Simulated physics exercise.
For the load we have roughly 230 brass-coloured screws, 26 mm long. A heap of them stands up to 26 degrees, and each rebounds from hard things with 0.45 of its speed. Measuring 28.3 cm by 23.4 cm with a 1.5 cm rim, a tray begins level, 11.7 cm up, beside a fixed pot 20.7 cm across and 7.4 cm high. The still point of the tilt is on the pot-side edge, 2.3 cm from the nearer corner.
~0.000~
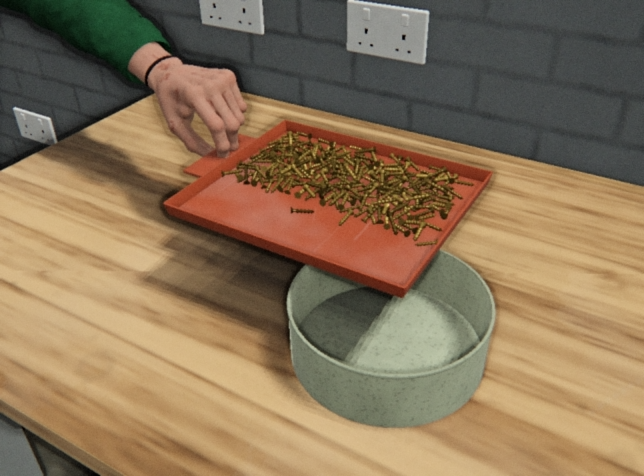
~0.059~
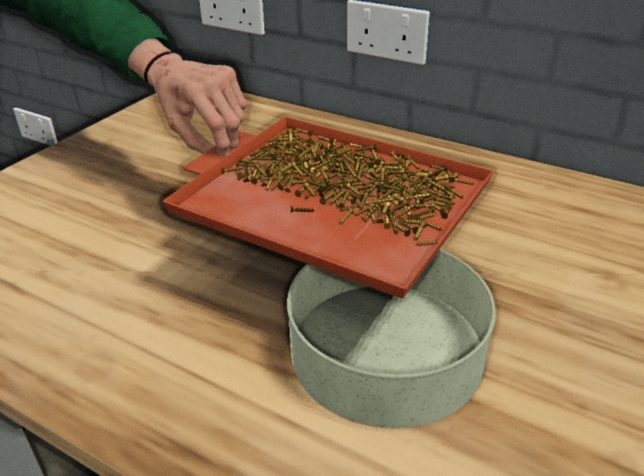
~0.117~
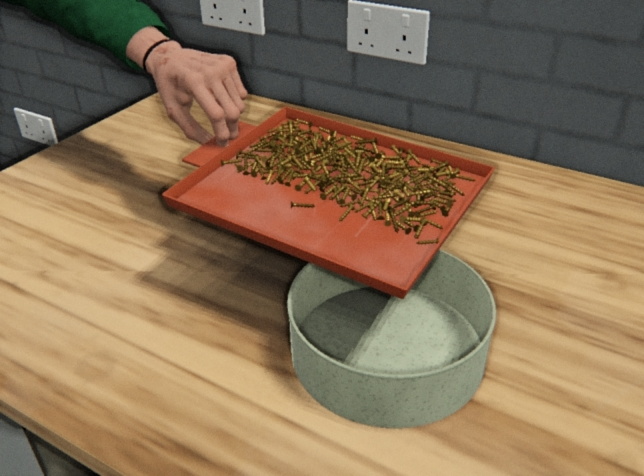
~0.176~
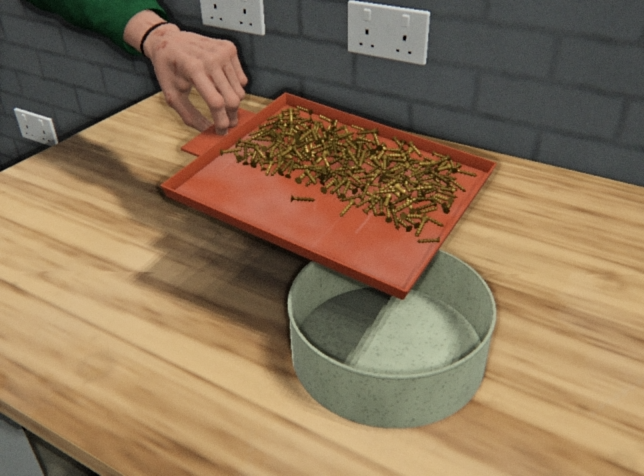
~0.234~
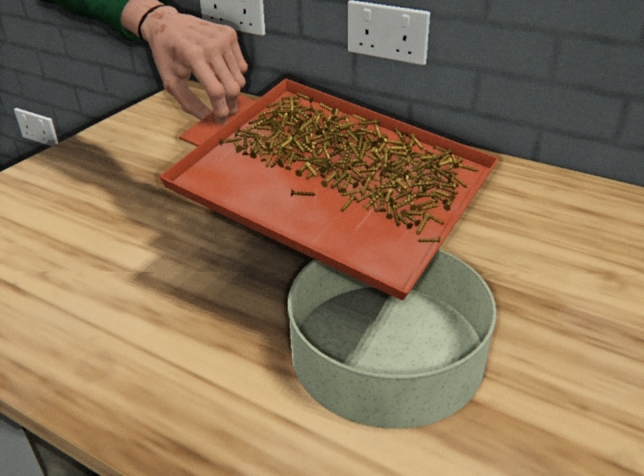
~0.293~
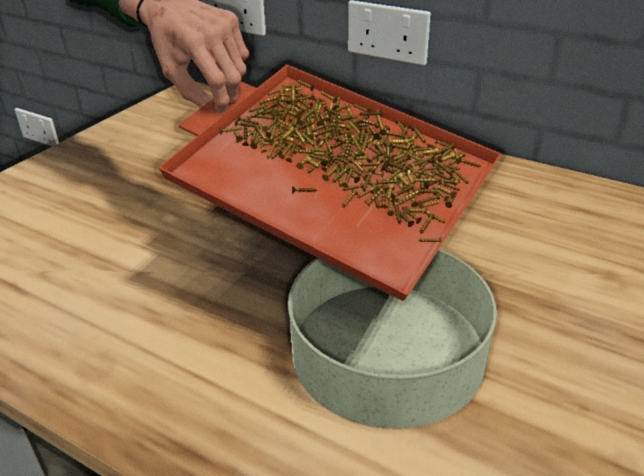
Red tray of small brass-coloured screws tilting gradually above a speckled green pot as a hand raises its far left side.
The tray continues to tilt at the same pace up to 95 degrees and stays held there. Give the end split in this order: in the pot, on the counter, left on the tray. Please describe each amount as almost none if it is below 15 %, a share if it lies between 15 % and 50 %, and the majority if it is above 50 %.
Pot - the majority, counter - almost none, tray - almost none.
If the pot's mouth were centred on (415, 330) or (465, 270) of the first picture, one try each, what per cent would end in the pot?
The shares would be near 100 and 20 per cent respectively.
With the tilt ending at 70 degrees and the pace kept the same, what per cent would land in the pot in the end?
Around 90 per cent, then.
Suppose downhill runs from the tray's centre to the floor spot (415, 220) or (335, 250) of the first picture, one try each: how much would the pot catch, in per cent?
The share comes to roughly 30 in a hundred, then roughly 85 in a hundred.
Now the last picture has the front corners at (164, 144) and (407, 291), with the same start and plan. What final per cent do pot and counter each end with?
Pot 60, counter 40.
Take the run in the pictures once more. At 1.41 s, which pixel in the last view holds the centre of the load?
(424, 377), roughly.
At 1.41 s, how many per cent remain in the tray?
Roughly 25 per cent.
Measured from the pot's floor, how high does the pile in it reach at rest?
Some 4.5 cm above the floor.
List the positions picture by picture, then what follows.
Tray tilt 0 degrees, front corners at (168, 202) and (403, 285); middle of the pieces at (345, 179); pot at (390, 299), in the first picture.
Tray tilt 1 degrees, front corners at (167, 200) and (403, 285); middle of the pieces at (346, 177), in the second picture.
Tray tilt 3 degrees, front corners at (167, 194) and (404, 286), lowest corner right front; middle of the pieces at (346, 171), in the third picture.
Tray tilt 7 degrees, front corners at (165, 185) and (405, 288), lowest corner right front; middle of the pieces at (347, 164), in the fourth picture.
Tray tilt 10 degrees, front corners at (164, 176) and (405, 289), lowest corner right front; middle of the pieces at (348, 156), in the fifth picture.
Tray tilt 13 degrees, front corners at (163, 167) and (406, 290), lowest corner right front; middle of the pieces at (349, 148); pot at (391, 299). Its pace works out near 55 degrees a second, in the sixth picture.
Then, at 0.96 s, tilt 51 degrees; the tray holds 90 %, the pot 0 %.
After 1.41 s, tilt 77 degrees; the tray holds 25 %, the pot 65 %.
After 1.93 s, tilt 95 degrees; the tray holds 0 %, the pot 95 %.
At rest (2.3 s), pot 95 %, counter 5 %, tray 0 %.
